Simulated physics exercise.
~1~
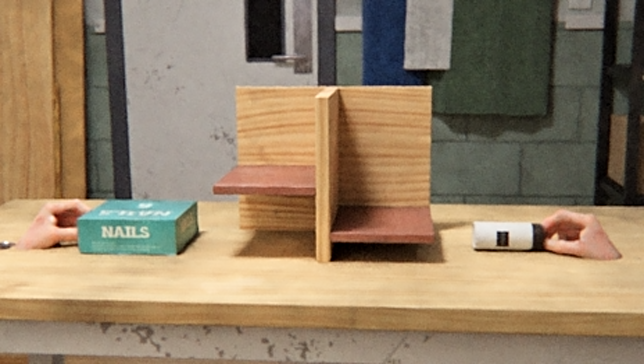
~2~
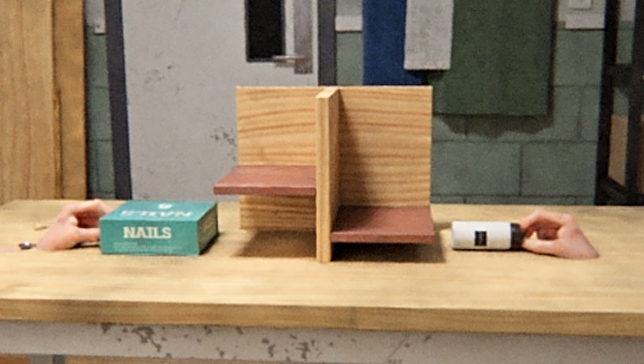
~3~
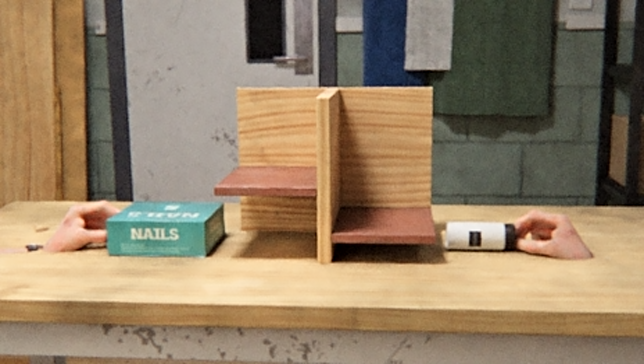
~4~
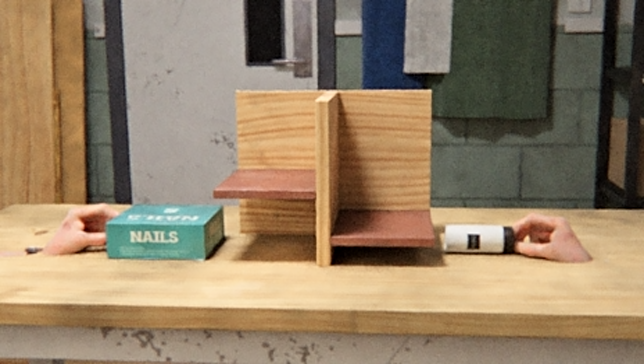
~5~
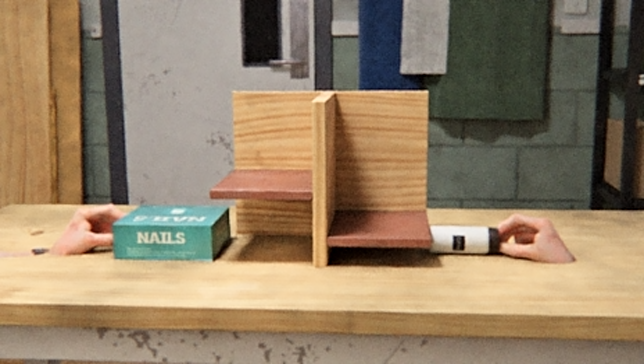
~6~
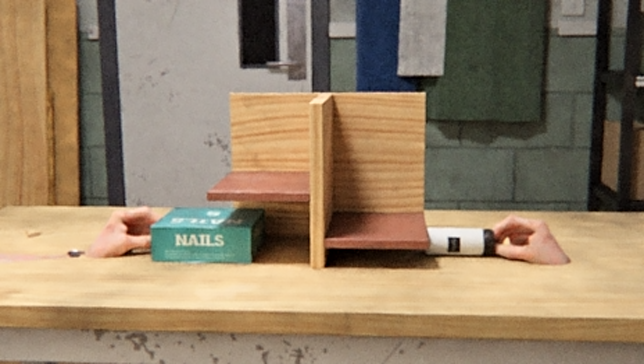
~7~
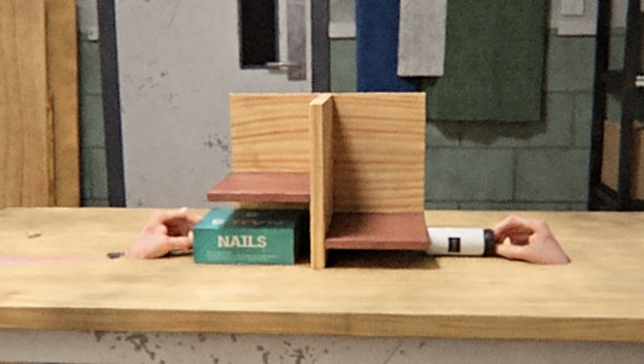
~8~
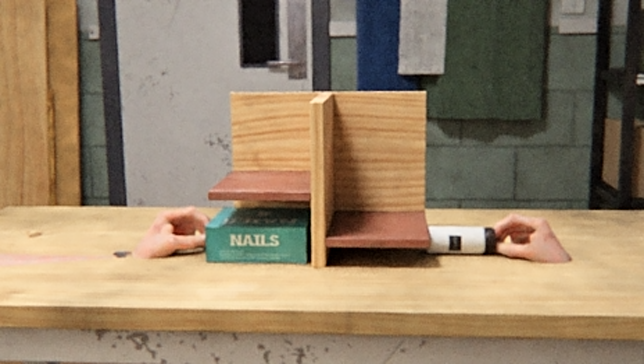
The video shows two hands on a workbench pushing a turquoise nails box from the left and a white shaker lying on its side from the right toward a low wooden rack; the box slides under the left shelf, while the shaker stops at the right shelf's edge.
